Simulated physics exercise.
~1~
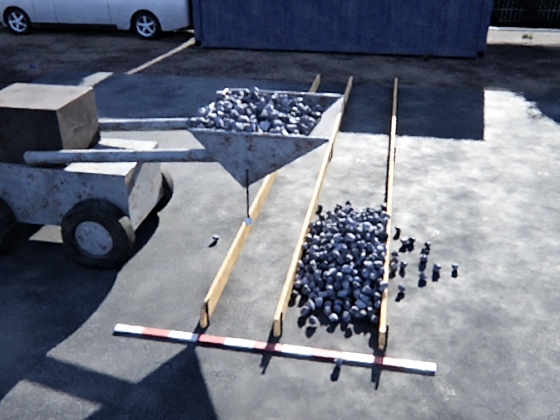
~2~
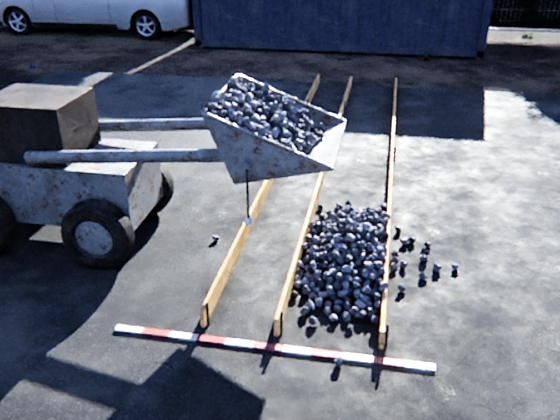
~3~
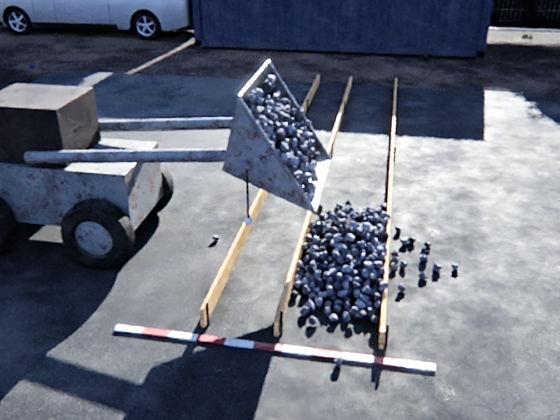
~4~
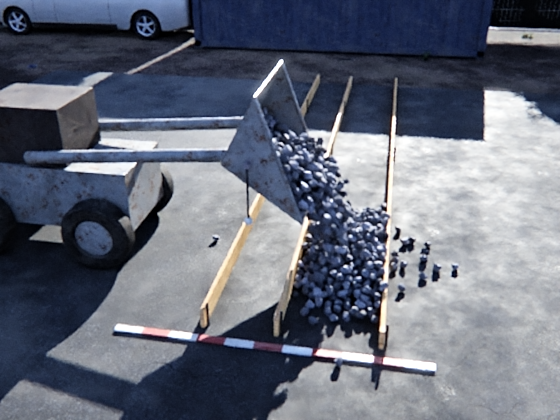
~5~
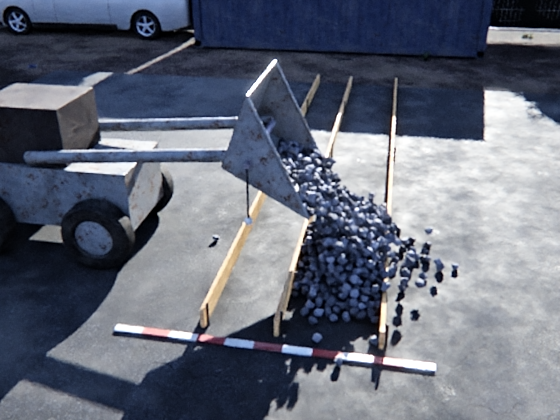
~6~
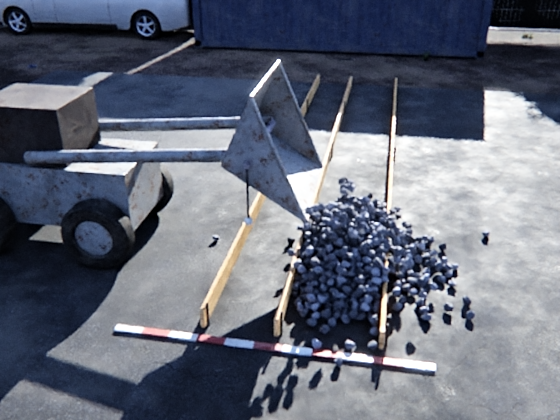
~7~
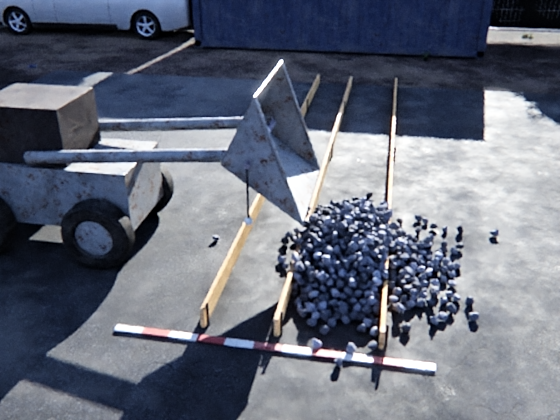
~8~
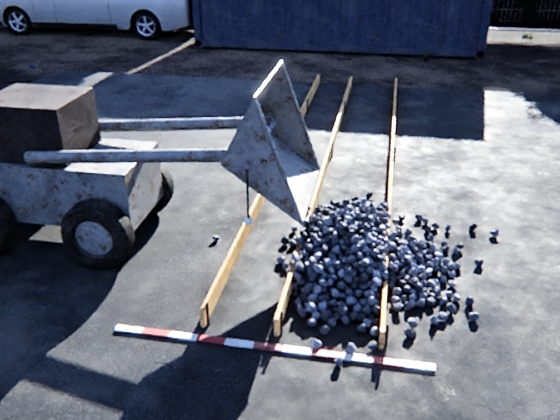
Loader bucket tipping dark stones onto an existing pile between wooden boards, emptying completely as stones spill over the right-hand board.
